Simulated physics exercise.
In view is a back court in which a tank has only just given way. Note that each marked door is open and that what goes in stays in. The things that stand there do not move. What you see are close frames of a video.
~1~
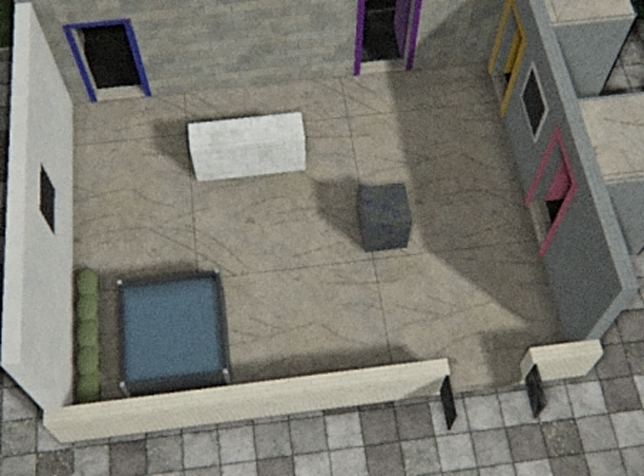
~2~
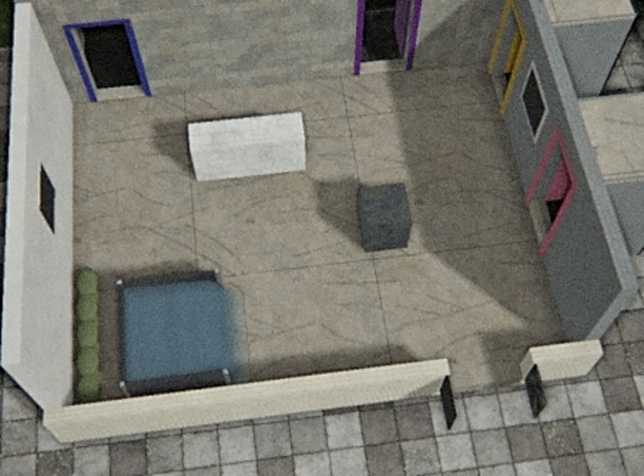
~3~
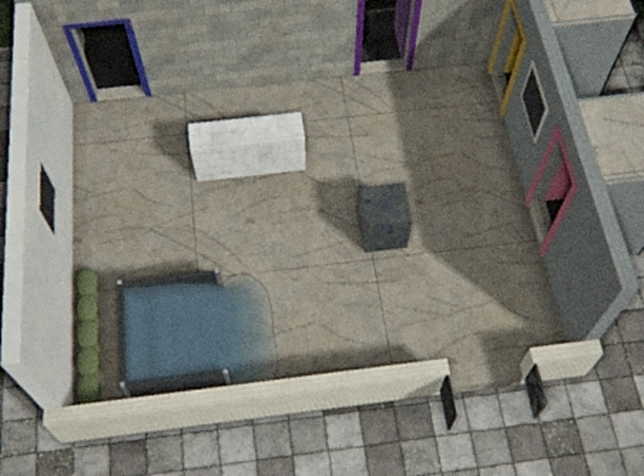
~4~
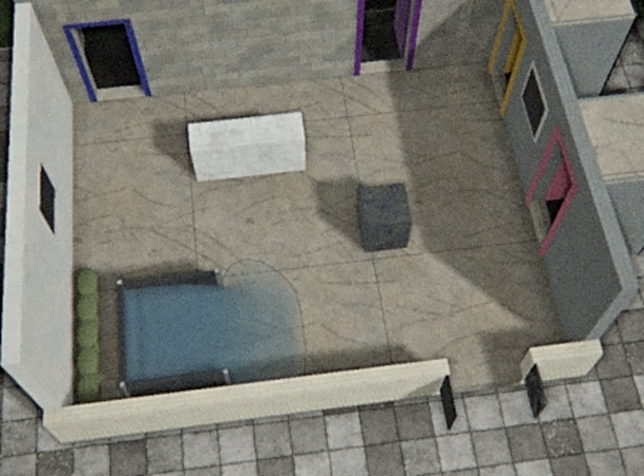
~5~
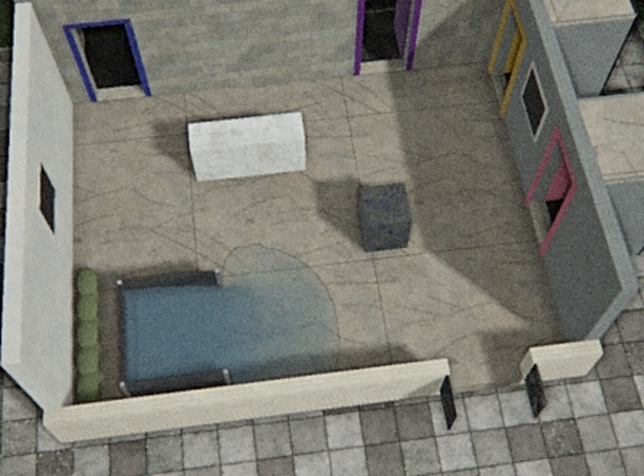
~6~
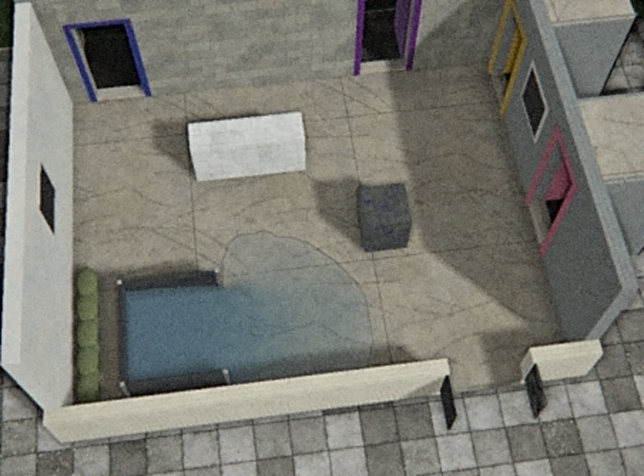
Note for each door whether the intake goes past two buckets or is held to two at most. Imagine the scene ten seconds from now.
Blue door: Held to two at most; pink door: Held to two at most; yellow door: Past two; purple door: Past two.
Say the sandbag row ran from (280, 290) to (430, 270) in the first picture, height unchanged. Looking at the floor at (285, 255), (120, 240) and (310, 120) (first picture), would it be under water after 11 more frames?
First spot inundated, second spared, third spared.
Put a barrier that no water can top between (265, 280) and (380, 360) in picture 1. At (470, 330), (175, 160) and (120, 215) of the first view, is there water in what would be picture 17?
Taking the points in turn, they are inundated, high and dry and high and dry.
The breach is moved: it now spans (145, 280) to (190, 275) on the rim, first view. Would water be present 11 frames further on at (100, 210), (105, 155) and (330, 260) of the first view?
So: Wetted, then wetted, then spared.
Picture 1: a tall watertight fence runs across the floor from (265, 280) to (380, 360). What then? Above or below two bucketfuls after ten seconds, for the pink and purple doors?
Pink falls short, purple falls short.
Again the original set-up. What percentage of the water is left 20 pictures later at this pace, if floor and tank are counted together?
Roughly 98 per cent.
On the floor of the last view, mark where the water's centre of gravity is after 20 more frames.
It's close to (401, 285).
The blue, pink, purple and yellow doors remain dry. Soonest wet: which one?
My answer is the one in pink.
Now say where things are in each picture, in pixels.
In the first frame, the water tank at (172, 328) is whole and still.
In the second frame, water pours out at (223, 332) and has run to a hidden place.
In the third frame, water pours out at (223, 333) and has run to a hidden place.
In the fourth frame, the front is at a hidden place, out from the gap at (223, 333).
In the fifth frame, the front is at (332, 359), out from the gap at (223, 333).
In the sixth frame, water pours out at (223, 334) and has run to (367, 344).
A moment on, water covers 25 % of the floor; the blue door not reached, the pink door not reached, the yellow door not reached, the purple door not reached.
Next, water covers 35 % of the floor; the blue door not reached, the pink door wet at the sill, nothing in, the yellow door not reached, the purple door not reached.
Then, water covers 45 % of the floor; the blue door not reached, the pink door wet at the sill, nothing in, the yellow door not reached, the purple door wet at the sill, nothing in.
Later, water covers 60 % of the floor; the blue door not reached, the pink door wet at the sill, nothing in, the yellow door under two buckets in, the purple door under two buckets in.
In the end, water covers 65 % of the floor; the blue door not reached, the pink door wet at the sill, nothing in, the yellow door over two buckets in, the purple door over two buckets in.
